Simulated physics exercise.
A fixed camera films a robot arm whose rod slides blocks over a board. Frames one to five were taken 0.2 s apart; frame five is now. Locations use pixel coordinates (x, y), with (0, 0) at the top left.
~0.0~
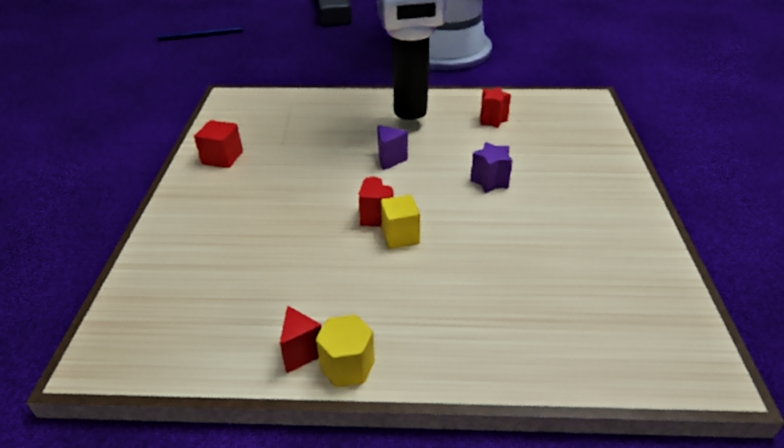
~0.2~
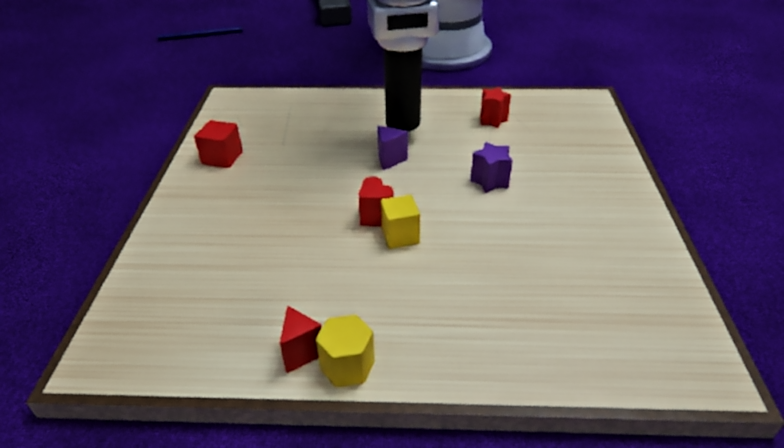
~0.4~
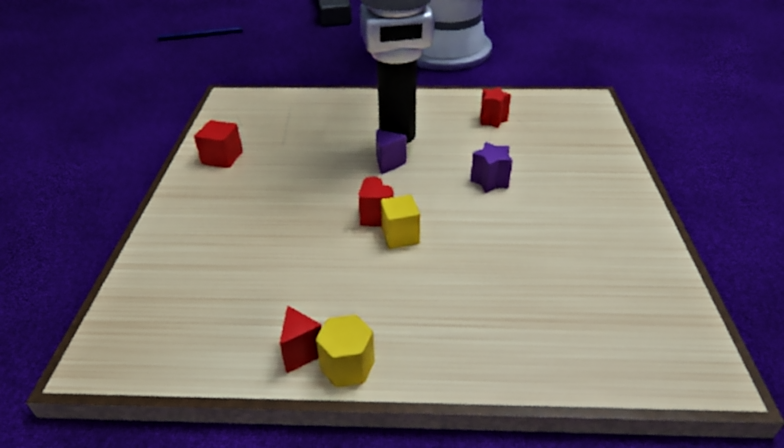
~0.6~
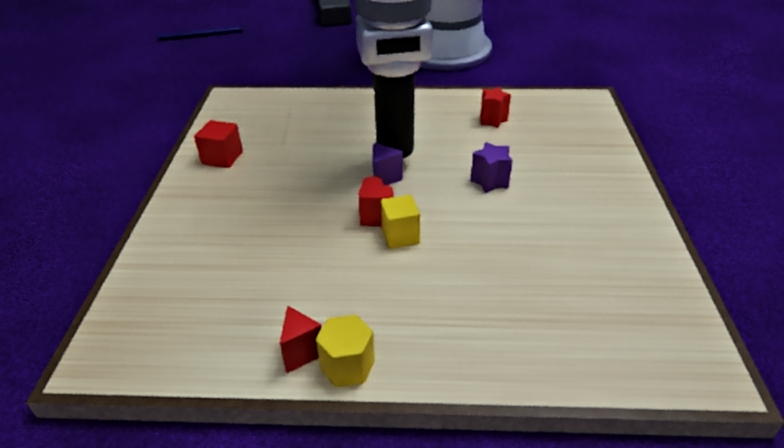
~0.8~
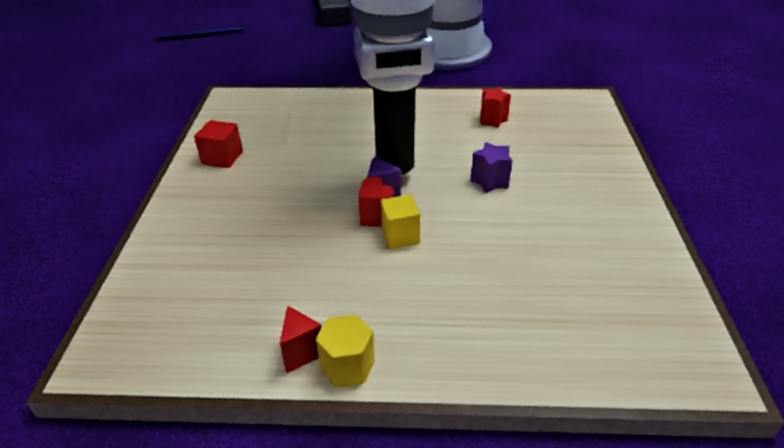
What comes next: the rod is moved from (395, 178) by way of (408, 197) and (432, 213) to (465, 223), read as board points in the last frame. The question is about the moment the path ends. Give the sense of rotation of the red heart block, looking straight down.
It turns round anticlockwise.
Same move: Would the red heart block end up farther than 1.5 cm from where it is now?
No, that is not how it ends up.
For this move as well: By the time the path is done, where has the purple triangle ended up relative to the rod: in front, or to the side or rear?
The rod passes it.
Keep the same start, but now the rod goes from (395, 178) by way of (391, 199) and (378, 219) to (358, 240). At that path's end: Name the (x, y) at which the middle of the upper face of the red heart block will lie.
The middle of its upper face should be somewhere near (326, 233).
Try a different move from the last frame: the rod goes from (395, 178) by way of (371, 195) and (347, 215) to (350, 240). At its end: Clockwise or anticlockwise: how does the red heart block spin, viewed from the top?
The block spins anticlockwise.
On the path given first. One third of the way, rod (409, 184); red heart block (371, 192), turned 30° anticlockwise; purple triangle (375, 175), turned 35° clockwise.
Two thirds of the way, rod (433, 199); red heart block (371, 192), turned 30° anticlockwise; purple triangle (375, 175), turned 35° clockwise.
At the end, rod (466, 209); red heart block (371, 192), turned 30° anticlockwise; purple triangle (375, 175), turned 35° clockwise; yellow four-sided block unmoved.
